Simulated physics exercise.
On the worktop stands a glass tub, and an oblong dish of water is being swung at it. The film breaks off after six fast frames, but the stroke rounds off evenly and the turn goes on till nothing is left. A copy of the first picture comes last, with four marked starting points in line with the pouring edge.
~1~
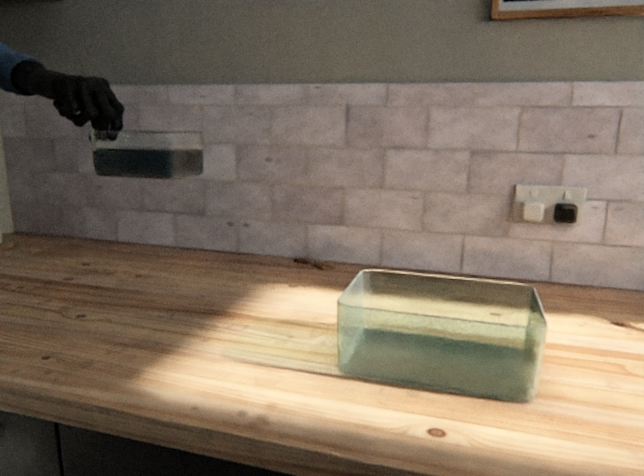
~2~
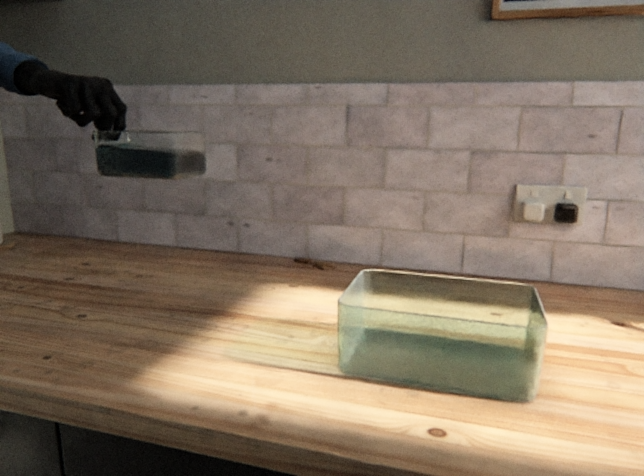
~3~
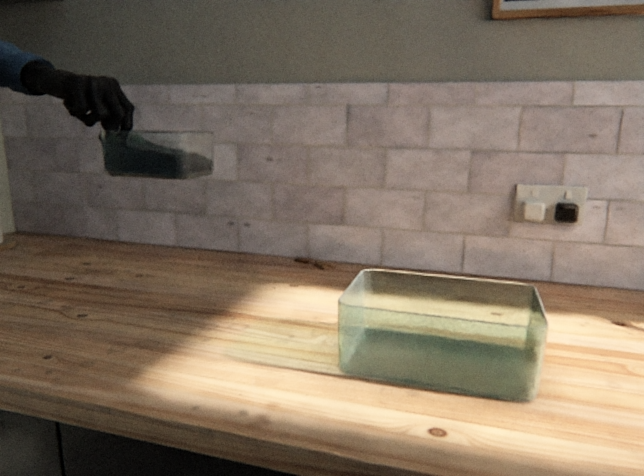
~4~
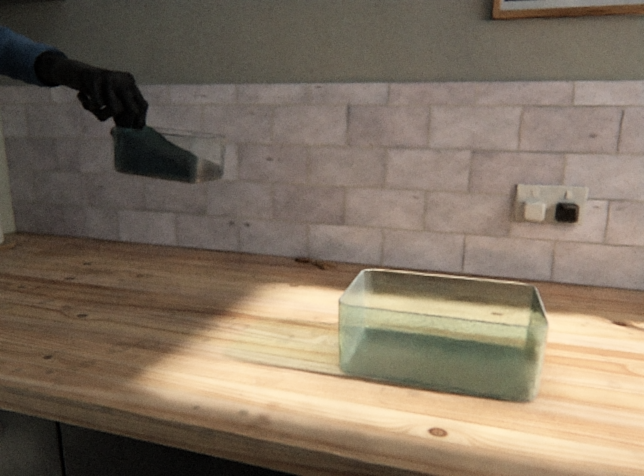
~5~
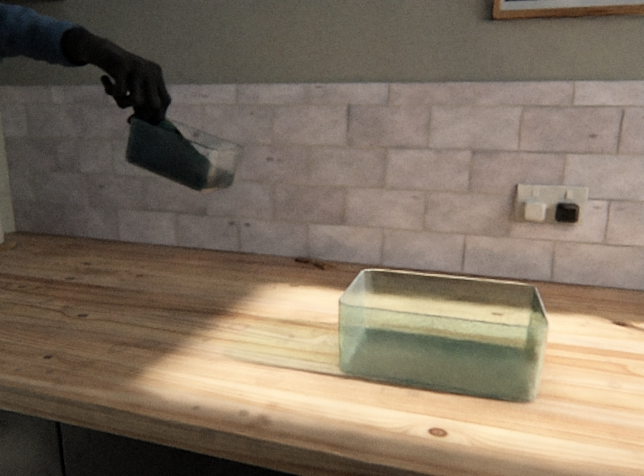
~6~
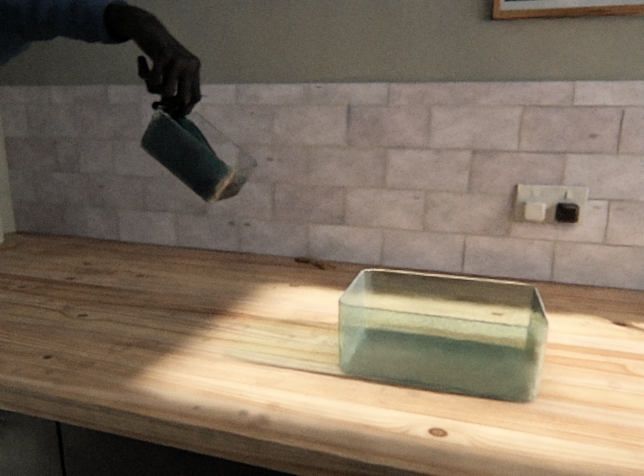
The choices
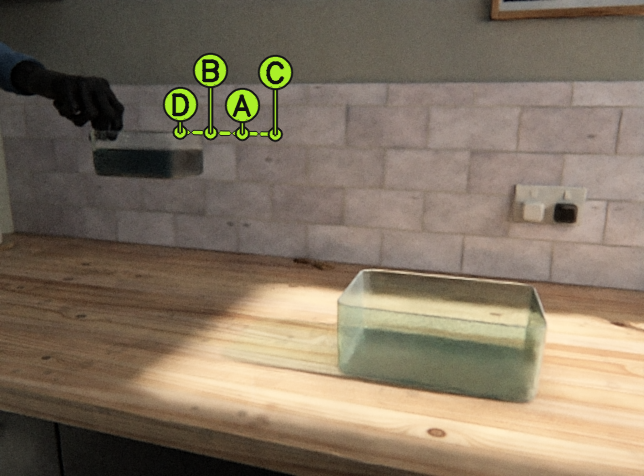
A dark hand at the upper left held a small clear dish of dark water level, then moved it right and tipped it steeply, while a larger glass tub stood still on the wooden worktop.
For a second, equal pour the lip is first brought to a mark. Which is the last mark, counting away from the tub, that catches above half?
B is the one.
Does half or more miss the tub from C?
No, not at all.
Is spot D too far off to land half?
Yes, it does.
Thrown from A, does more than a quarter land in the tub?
Yes, clearly.
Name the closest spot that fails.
Here it is spot D.
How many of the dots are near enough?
Three of them.
In lime, A at (242, 133); B at (210, 132); C at (275, 134); D at (180, 132).
With A, about 77 % lands in the tub, 14 % falls short and 9 % goes beside or beyond.
With B, about 64 % lands in the tub, 30 % falls short and 6 % goes beside or beyond.
With C, about 90 % lands in the tub, 4 % falls short and 6 % goes beside or beyond.
With D, about 28 % lands in the tub, 67 % falls short and 5 % goes beside or beyond.
